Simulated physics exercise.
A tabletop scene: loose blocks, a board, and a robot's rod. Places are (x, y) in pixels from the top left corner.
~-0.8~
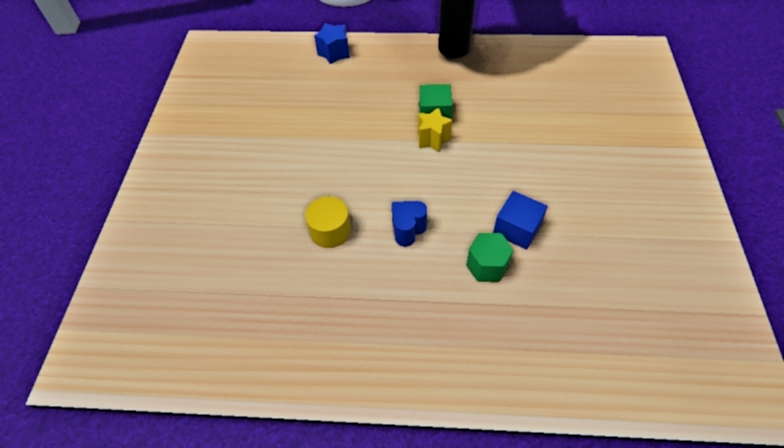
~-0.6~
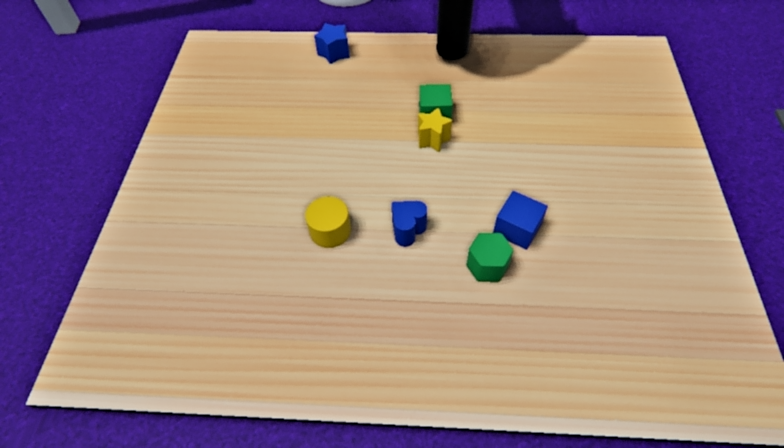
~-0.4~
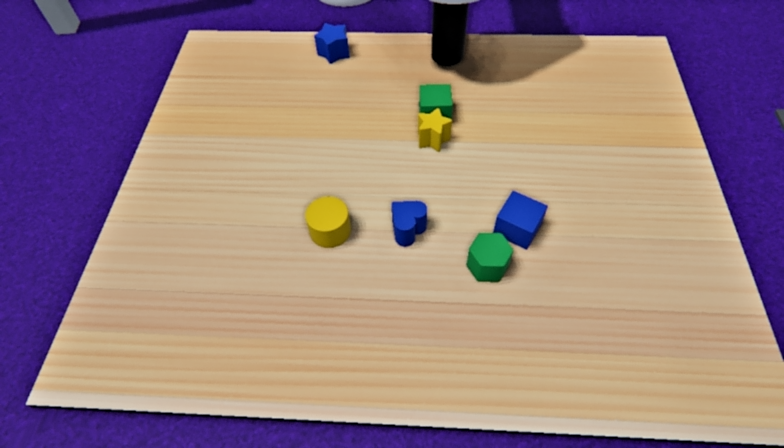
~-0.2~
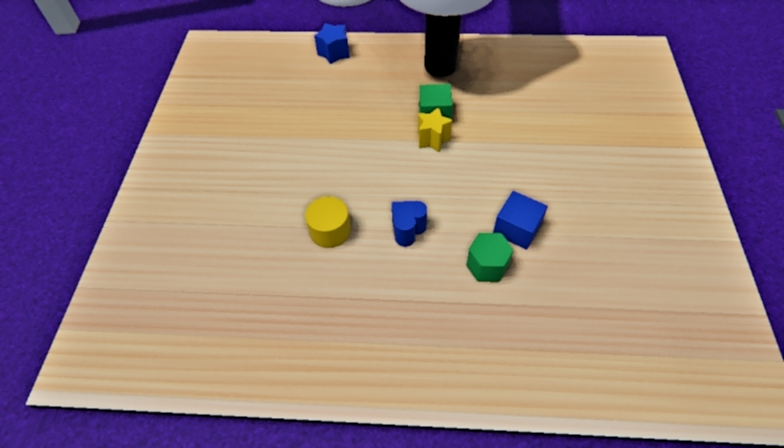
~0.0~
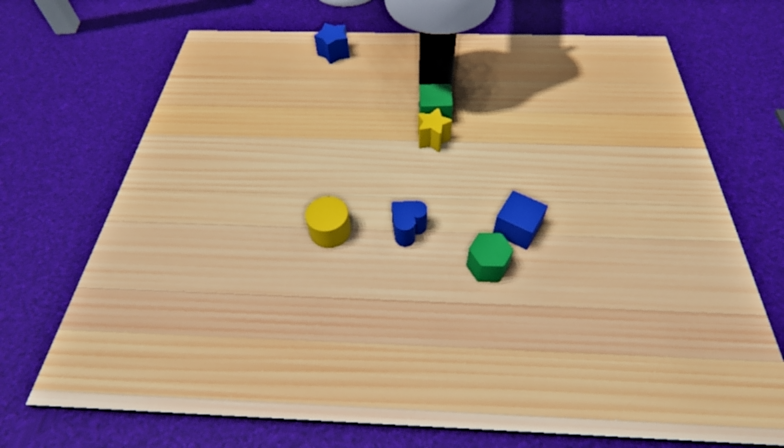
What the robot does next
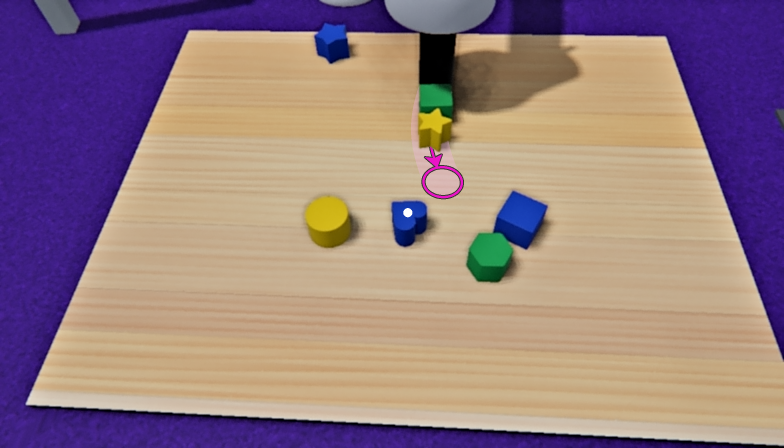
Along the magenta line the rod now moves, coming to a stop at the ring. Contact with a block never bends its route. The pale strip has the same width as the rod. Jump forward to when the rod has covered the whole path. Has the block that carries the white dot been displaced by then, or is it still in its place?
The block you're asking about gets moved.
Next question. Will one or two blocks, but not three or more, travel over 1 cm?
No - that is not the case.
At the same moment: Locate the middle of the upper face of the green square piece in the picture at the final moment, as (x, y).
That would be at about pixel (443, 193).
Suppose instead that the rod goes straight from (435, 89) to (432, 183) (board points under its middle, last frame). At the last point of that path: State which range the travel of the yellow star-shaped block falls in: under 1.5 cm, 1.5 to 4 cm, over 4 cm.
It ends over 4 cm away.
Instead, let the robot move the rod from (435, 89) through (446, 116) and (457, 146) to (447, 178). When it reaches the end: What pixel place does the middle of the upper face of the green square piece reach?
The middle of its upper face should be somewhere near (426, 184).
Drawn move, from (435, 89) through (429, 132) to (443, 182); the dot is on the blue heart block.
The first path, step by step. One third of the way, rod at (430, 112); yellow star-shaped block at (432, 147), turned 10° clockwise; green square piece at (434, 123), turned 10° anticlockwise.
Two thirds of the way, rod at (432, 143); yellow star-shaped block at (428, 183), turned 20° clockwise; green square piece at (435, 157).
At the end, rod at (443, 176); blue heart block at (397, 232), turned 45° clockwise; yellow star-shaped block at (427, 219), turned 35° clockwise; green square piece at (443, 193); blue square piece still.
